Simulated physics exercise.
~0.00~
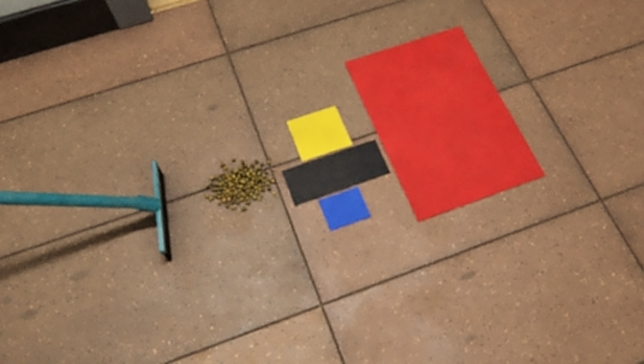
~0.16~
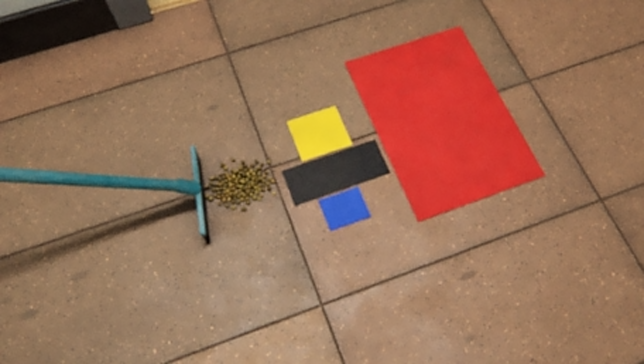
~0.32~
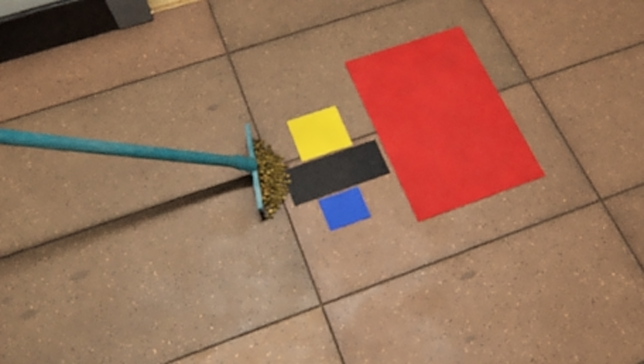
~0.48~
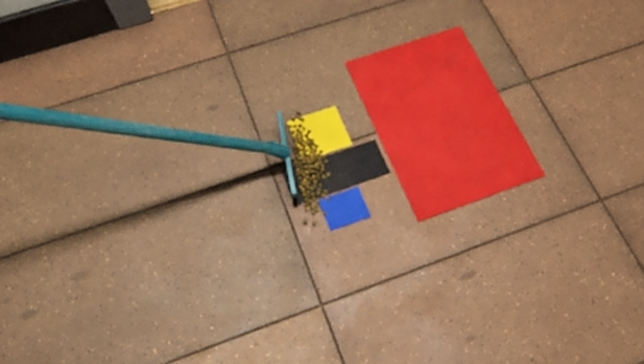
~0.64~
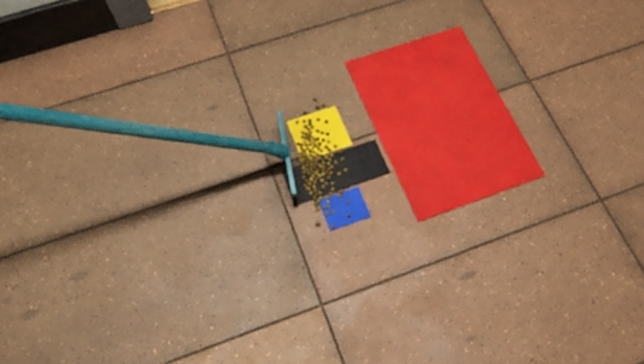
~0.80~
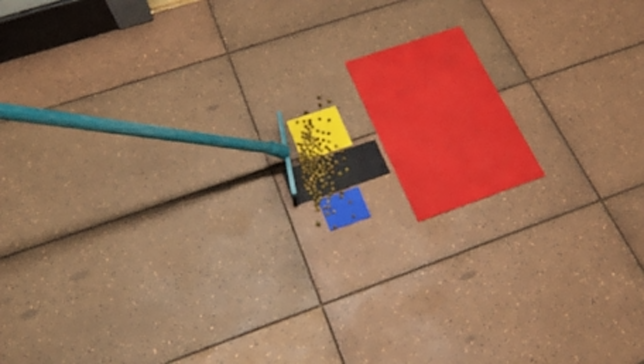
At first, a teal squeegee with a long handle stands to the left of a small heap of lentils on a brown tiled floor, with yellow, black, blue and red mats lying further right. The squeegee slides right until it reaches the edge of the heap. It keeps going, pressing the lentils into a narrow band and pushing them onto the black mat's edge. Moving further, it carries them over the yellow and black mats, then halts. The lentils spread slightly ahead of the still blade and settle, mostly on black and yellow, with a few on blue and none on red.
